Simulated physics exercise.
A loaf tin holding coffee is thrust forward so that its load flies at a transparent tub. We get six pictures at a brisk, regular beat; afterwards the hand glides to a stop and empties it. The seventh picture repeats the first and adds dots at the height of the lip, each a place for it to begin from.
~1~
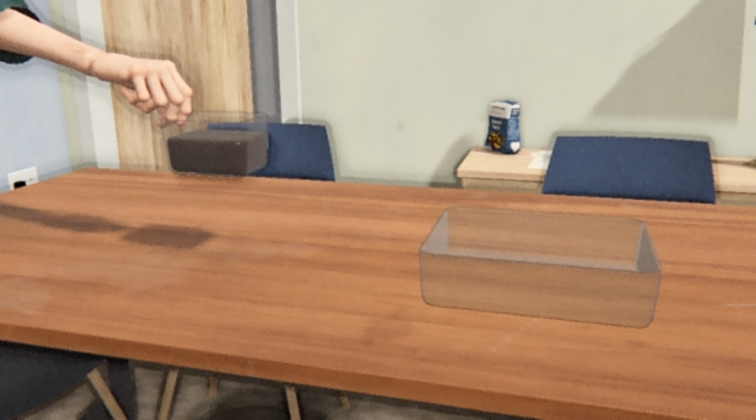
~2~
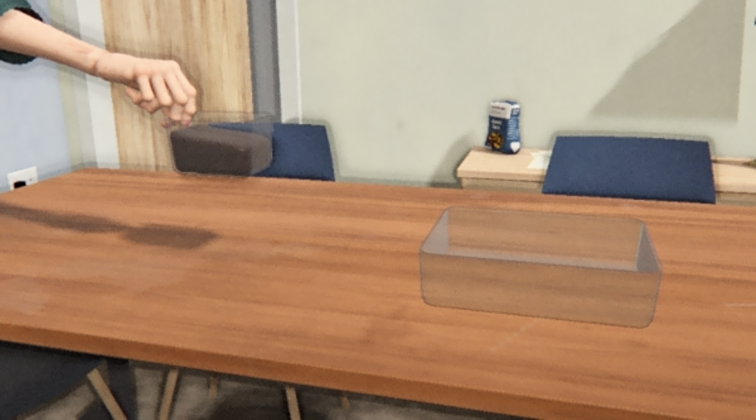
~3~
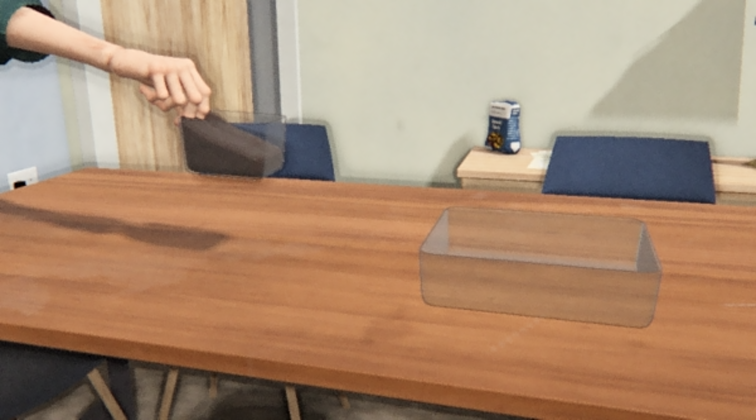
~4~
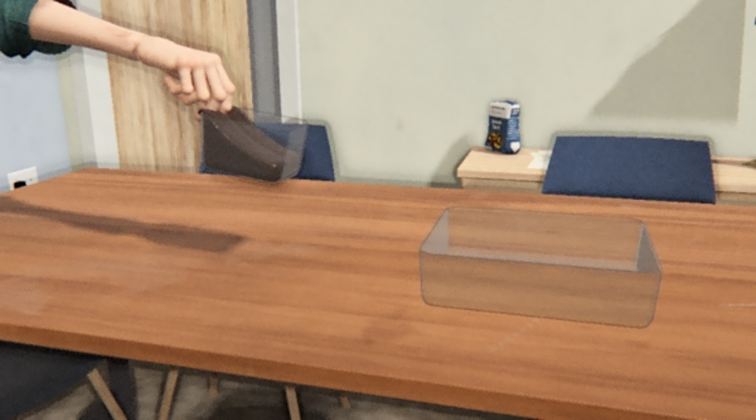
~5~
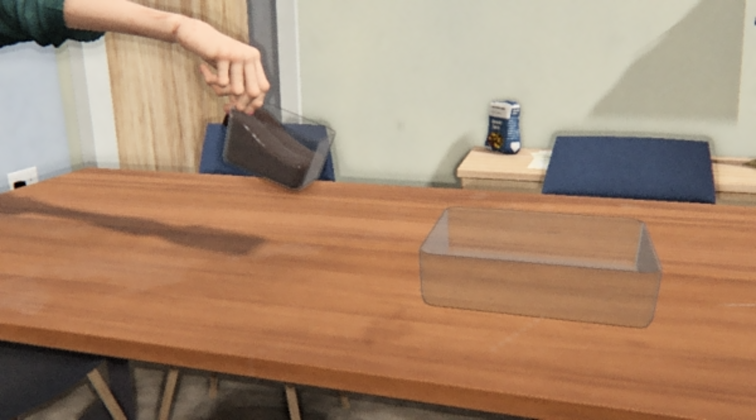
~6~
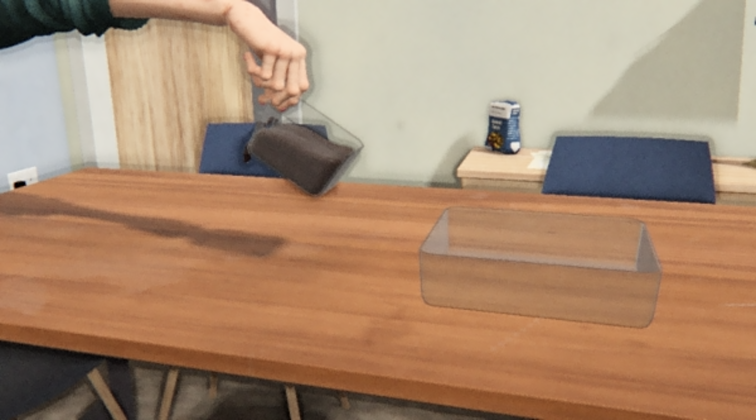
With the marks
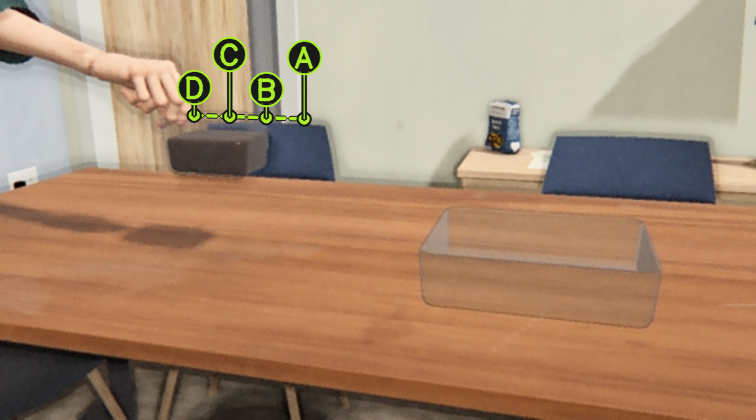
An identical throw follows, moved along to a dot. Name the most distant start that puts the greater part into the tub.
C.
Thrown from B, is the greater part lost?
No, not at all.
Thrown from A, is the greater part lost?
No, not at all.
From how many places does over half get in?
Three of them.
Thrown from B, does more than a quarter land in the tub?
Yes, it does.
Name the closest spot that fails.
That is spot D.
On the marked copy, A at (304, 119); B at (266, 117); C at (229, 116); D at (194, 115).
For spot A, about 71 % lands in the tub, 6 % falls short and 23 % goes beside or beyond.
For spot B, about 73 % lands in the tub, 7 % falls short and 20 % goes beside or beyond.
For spot C, about 64 % lands in the tub, 23 % falls short and 13 % goes beside or beyond.
For spot D, about 28 % lands in the tub, 64 % falls short and 9 % goes beside or beyond.
